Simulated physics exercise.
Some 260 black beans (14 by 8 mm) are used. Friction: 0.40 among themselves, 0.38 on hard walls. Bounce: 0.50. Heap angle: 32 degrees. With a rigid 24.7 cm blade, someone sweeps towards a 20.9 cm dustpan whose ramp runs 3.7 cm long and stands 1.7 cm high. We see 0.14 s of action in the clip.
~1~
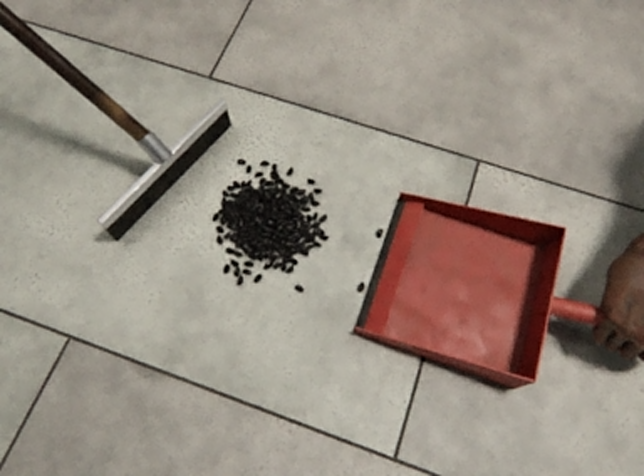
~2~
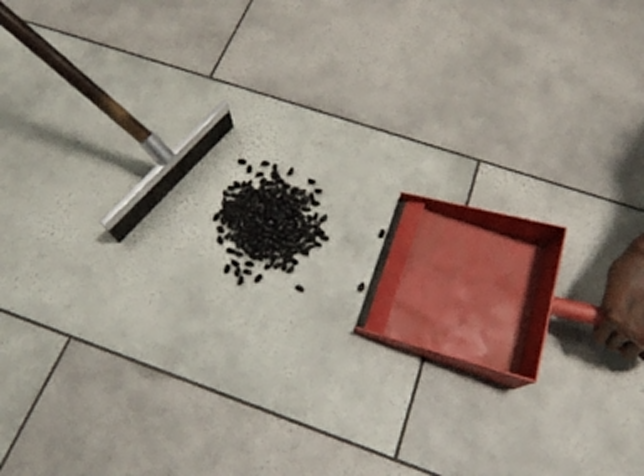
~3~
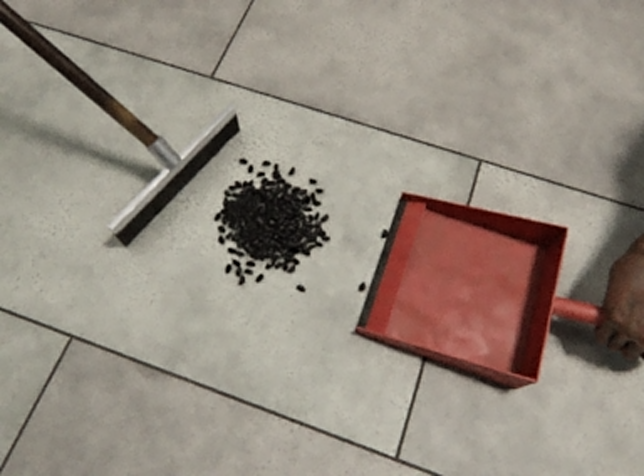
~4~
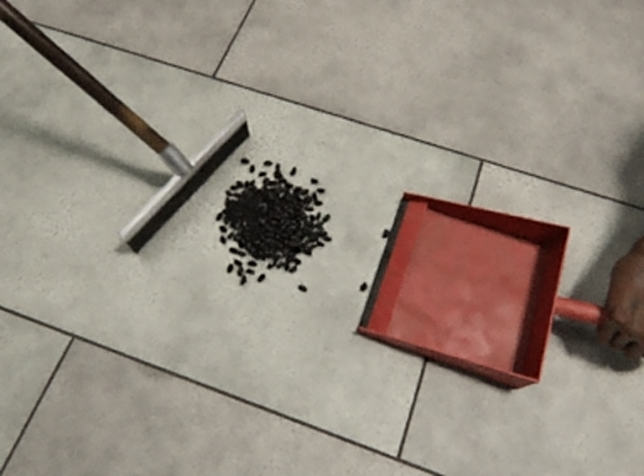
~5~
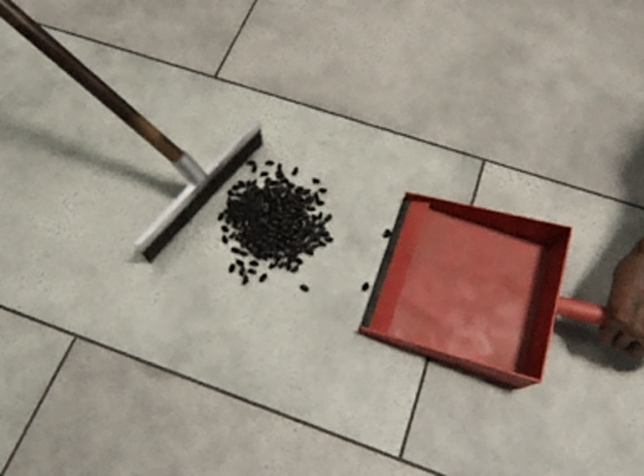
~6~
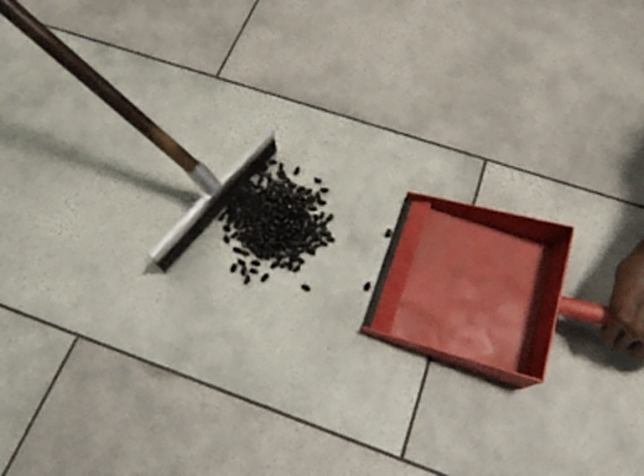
On a grey tiled floor, a wooden-handled blade slid rightward up to a small heap of black beans and nudged its left edge, while a hand held a red dustpan on the right.
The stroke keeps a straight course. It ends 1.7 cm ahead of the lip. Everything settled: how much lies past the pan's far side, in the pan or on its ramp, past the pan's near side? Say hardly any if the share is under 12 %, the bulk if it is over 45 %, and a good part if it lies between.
Past the pan's far side - hardly any, in the pan or on its ramp - a good part, past the pan's near side - a good part.
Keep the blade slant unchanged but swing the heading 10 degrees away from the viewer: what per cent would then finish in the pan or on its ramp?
Pan plus ramp: Some 25 %.
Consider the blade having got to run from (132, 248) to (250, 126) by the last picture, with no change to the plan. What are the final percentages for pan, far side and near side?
Per cent by place - pan 20, far side 5, near side 30.
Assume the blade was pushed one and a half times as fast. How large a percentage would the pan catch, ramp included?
I'd put it at close to 40 per cent.
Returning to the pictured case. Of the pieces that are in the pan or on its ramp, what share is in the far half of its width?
Around 30 percent.
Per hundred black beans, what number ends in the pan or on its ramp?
Estimate: Close to 30 %.
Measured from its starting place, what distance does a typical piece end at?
Roughly 18 centimetres.
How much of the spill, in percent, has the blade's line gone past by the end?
I'd say close to 5 per cent.
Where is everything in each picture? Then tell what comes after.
The first picture shows blade from (105, 224) to (223, 106), moved 0.0 cm, 0 of the pieces shifted so far; middle of the pieces at (272, 218); pan at (466, 293).
The second picture shows blade from (107, 225) to (226, 107), moved 0.4 cm, 0 of the pieces shifted so far; middle of the pieces at (272, 218).
The third picture shows blade from (114, 230) to (232, 111), moved 1.4 cm, 1 of the pieces shifted so far; middle of the pieces at (274, 218).
The fourth picture shows blade from (125, 237) to (243, 117), moved 3.1 cm, 1 of the pieces shifted so far; middle of the pieces at (275, 218).
The fifth picture shows blade from (140, 247) to (257, 125), moved 5.5 cm, 2 of the pieces shifted so far; middle of the pieces at (277, 218).
The sixth picture shows blade from (155, 257) to (271, 134), moved 7.9 cm, 17 of the pieces shifted so far; middle of the pieces at (279, 218); pan at (474, 292).
Then, 0.13 s after the last picture, middle of the blade 15 cm from the lip; 0 % over the lip, far side 0 %, near side 5 %.
Then, 0.22 s after the last picture, middle of the blade 8 cm from the lip; 0 % over the lip, far side 0 %, near side 15 %.
Then, 0.44 s after the last picture, middle of the blade 5 cm from the lip; 30 % over the lip, far side 5 %, near side 20 %.
In the end, far side 5 %, pan 30 %, near side 20 %, in front of the lip or behind the blade 45 %.
